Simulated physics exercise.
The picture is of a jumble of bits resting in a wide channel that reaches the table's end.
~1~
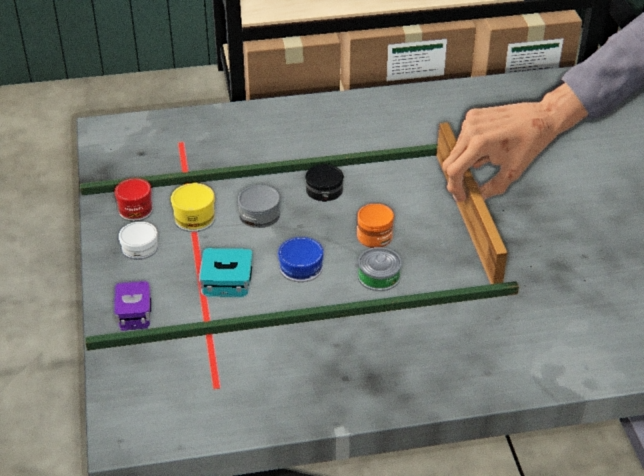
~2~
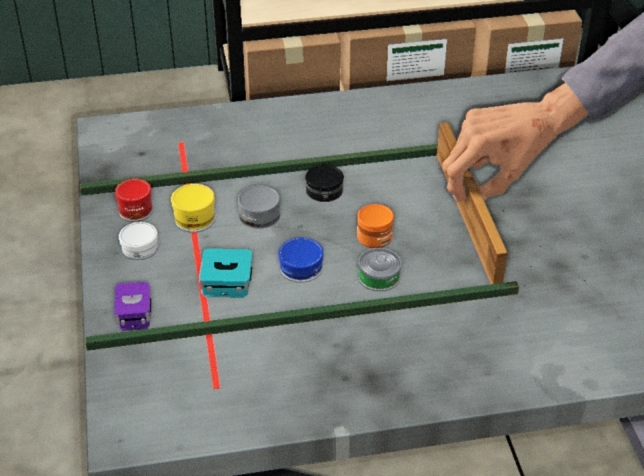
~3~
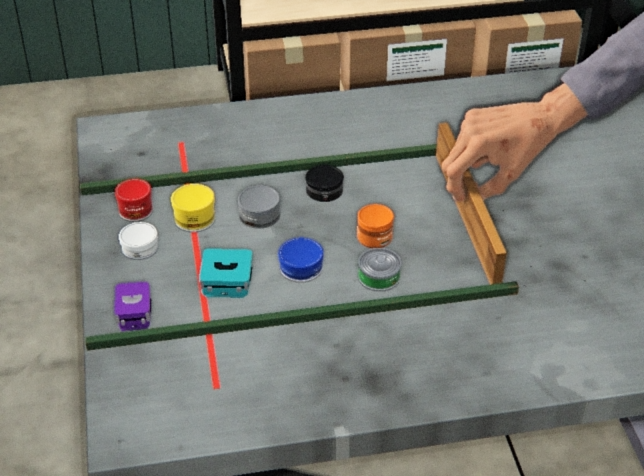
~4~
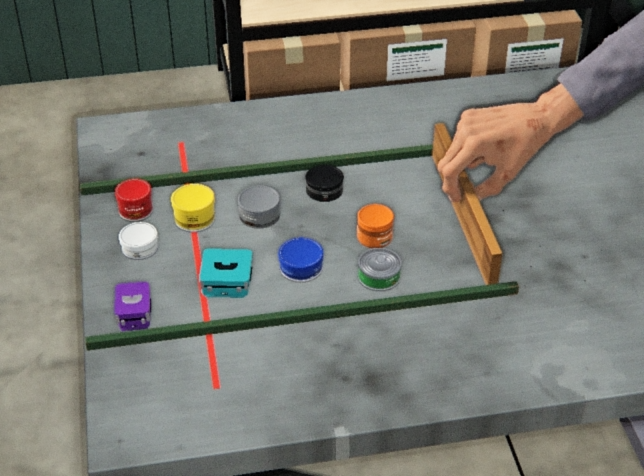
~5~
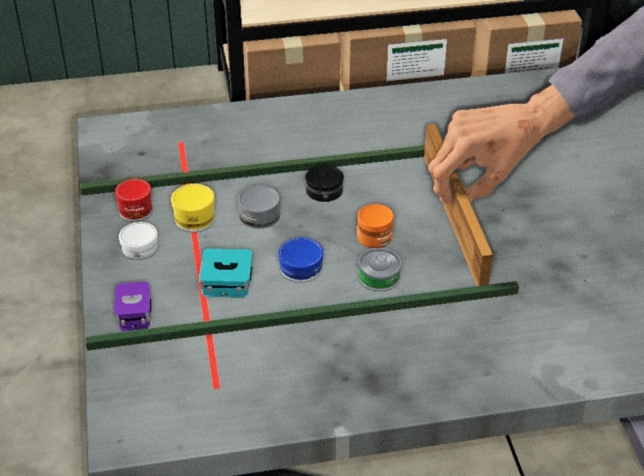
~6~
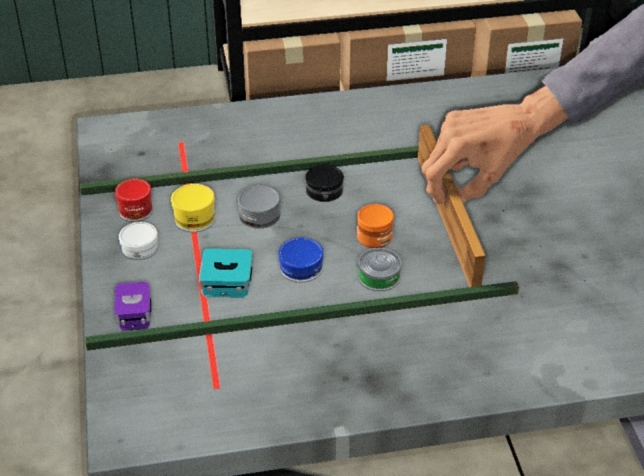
A hand in a grey sleeve holds a wooden board upright at the right of a channel between two green rails on a grey table, seen from above at an angle. Between board and table's left end sit red, yellow, white, grey, black, orange and blue tubs, a green-and-silver tin, and turquoise and purple cases, near a red line. The hand, still at first, slides the board slightly left; everything else and the camera stay still.
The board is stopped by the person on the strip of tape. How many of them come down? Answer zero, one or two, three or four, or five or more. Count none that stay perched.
Zero.
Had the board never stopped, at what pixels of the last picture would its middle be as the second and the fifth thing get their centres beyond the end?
First: Around (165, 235). Next: Around (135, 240).
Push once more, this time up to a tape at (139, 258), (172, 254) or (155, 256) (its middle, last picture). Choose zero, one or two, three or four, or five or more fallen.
First either three or four, then one to two, then one to two.
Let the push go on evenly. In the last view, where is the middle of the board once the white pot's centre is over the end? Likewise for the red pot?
For the white pot, about (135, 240); for the red pot, about (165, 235).
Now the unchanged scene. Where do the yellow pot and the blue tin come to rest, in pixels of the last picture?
Going in order, first (131, 210) and next (178, 272).
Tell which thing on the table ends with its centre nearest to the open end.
Foremost: The purple case.
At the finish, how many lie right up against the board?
The count comes out at 5.
Soon after, none off yet; purple case at rest near (134, 308); red pot at rest near (135, 201); white pot at rest near (139, 241).
In the end, the number that fall off is zero.
